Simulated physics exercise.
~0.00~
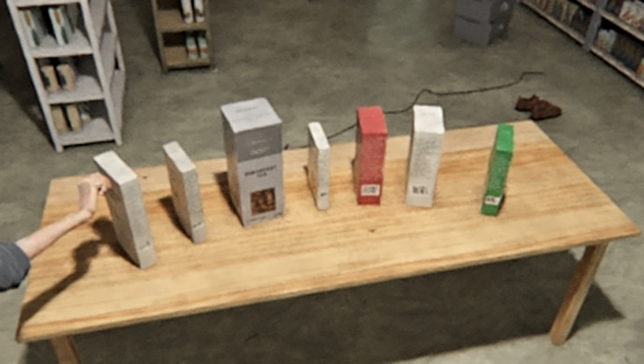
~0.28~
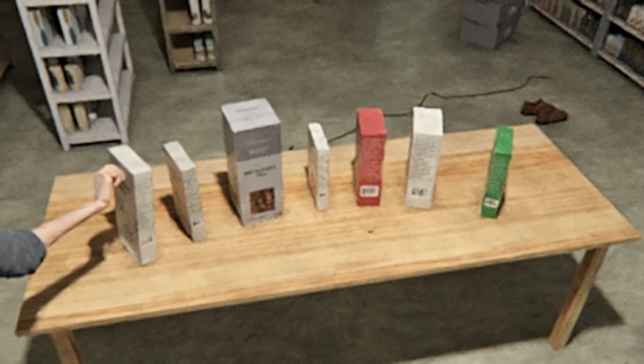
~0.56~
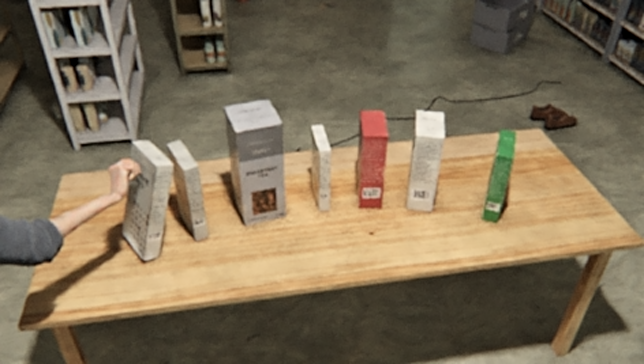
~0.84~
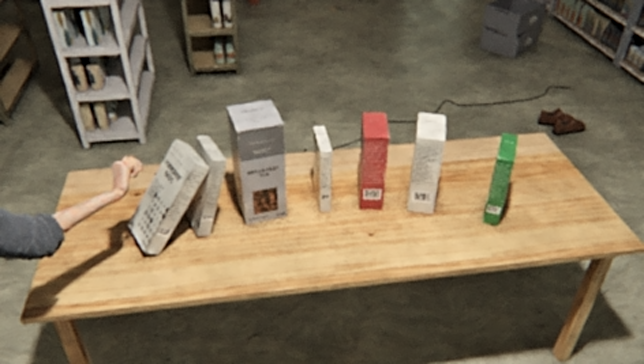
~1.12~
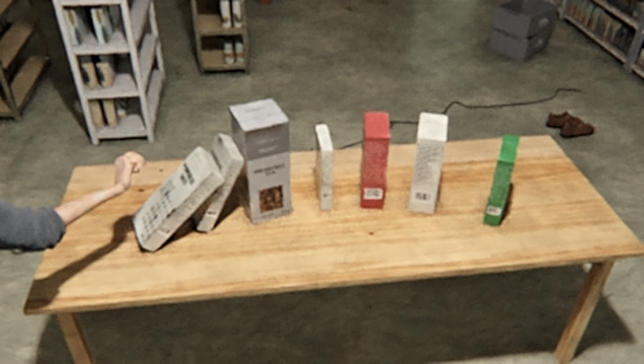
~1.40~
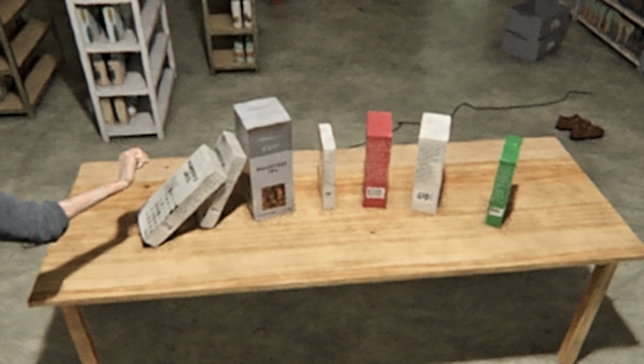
Seven upright boxes stand in a loose, curving row across a pale wooden table, seen from above in a room with a grey floor and bookshelves behind. From the left come two slim whitish boxes, a wide grey one, a small white one, a red one, a taller white one and a green one at the far right. A hand reaching in from the left tips the first box rightward into the second, then lets go. The second tilts against the wide grey box, which holds. The two end leaning, while the other five remain standing.
